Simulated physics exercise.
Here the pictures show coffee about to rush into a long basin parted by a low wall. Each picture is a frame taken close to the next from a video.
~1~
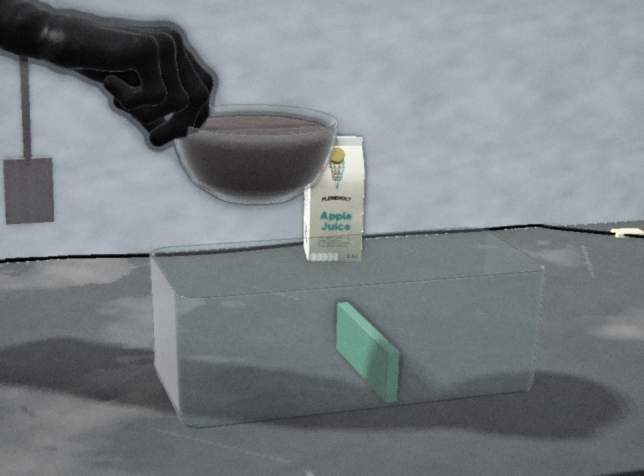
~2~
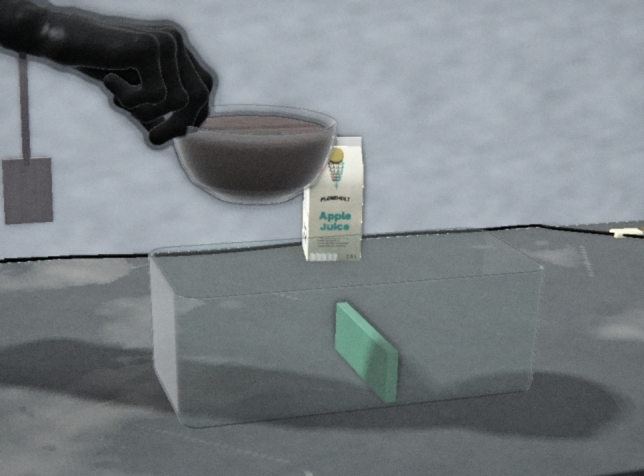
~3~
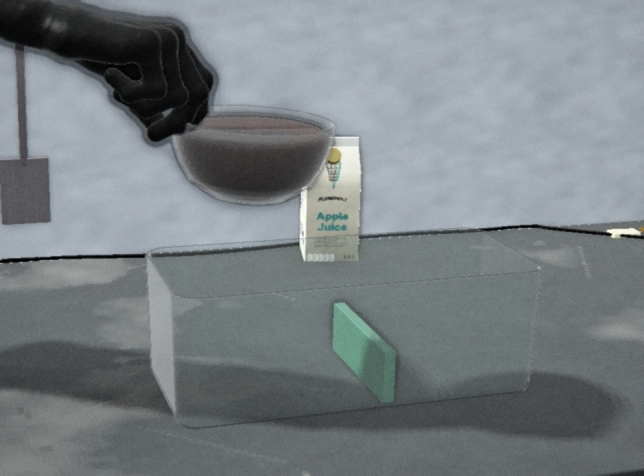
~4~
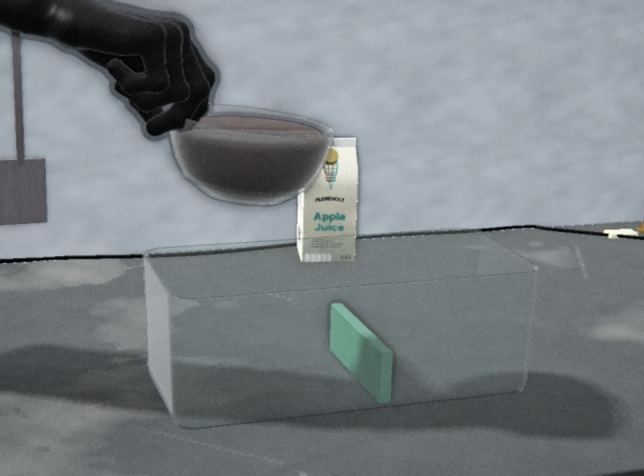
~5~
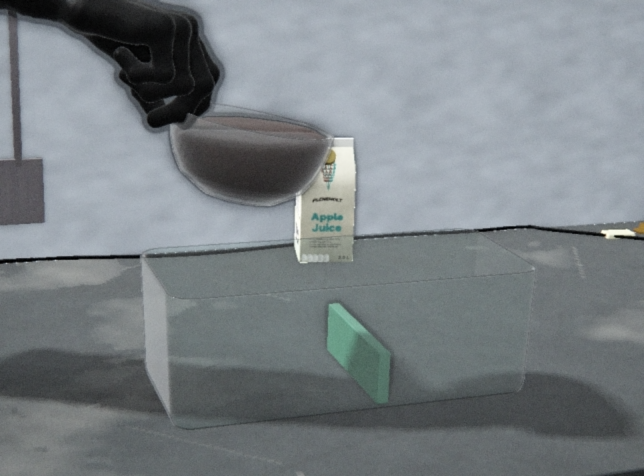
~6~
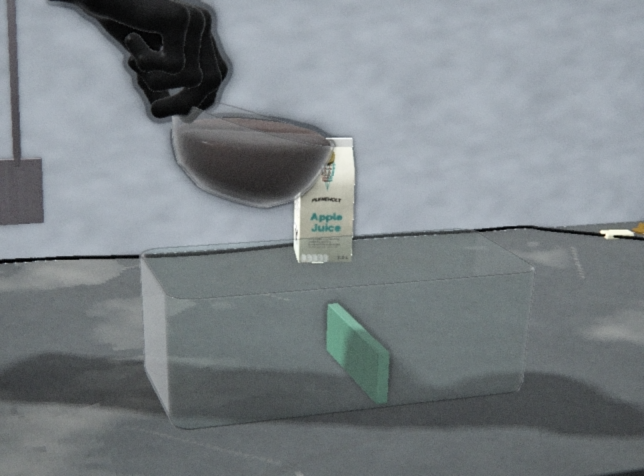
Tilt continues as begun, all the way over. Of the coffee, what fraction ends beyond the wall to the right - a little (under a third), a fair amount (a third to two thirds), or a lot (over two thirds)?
A fair amount, a third to two thirds.
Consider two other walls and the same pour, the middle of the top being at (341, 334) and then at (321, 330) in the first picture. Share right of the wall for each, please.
Roughly 80 % and 90 %.
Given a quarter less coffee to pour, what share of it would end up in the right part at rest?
I'd say roughly 45 percent.
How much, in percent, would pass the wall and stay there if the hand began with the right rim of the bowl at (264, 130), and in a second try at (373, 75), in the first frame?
About 5 % the first time, about 85 % the second.
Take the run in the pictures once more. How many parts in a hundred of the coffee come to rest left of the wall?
40 %.
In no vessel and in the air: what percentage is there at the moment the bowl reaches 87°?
That comes to near 35 percent.
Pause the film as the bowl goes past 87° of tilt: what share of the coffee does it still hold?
Roughly 25 percent remains at that point.
A moment on, the bowl is tipped on its side and 23 per cent is still to pour, 7 is left of the wall and 37 right of it.
Next, the bowl is tipped right over and 0 per cent is still to pour, 40 is left of the wall and 59 right of it.
Then the bowl is tipped right over and 0 per cent is still to pour, 40 is left of the wall and 59 right of it.
Later the bowl is tipped right over and 0 per cent is still to pour, 40 is left of the wall and 59 right of it.
In the end 40 per cent lies left of the wall, 59 right of it and 1 outside.
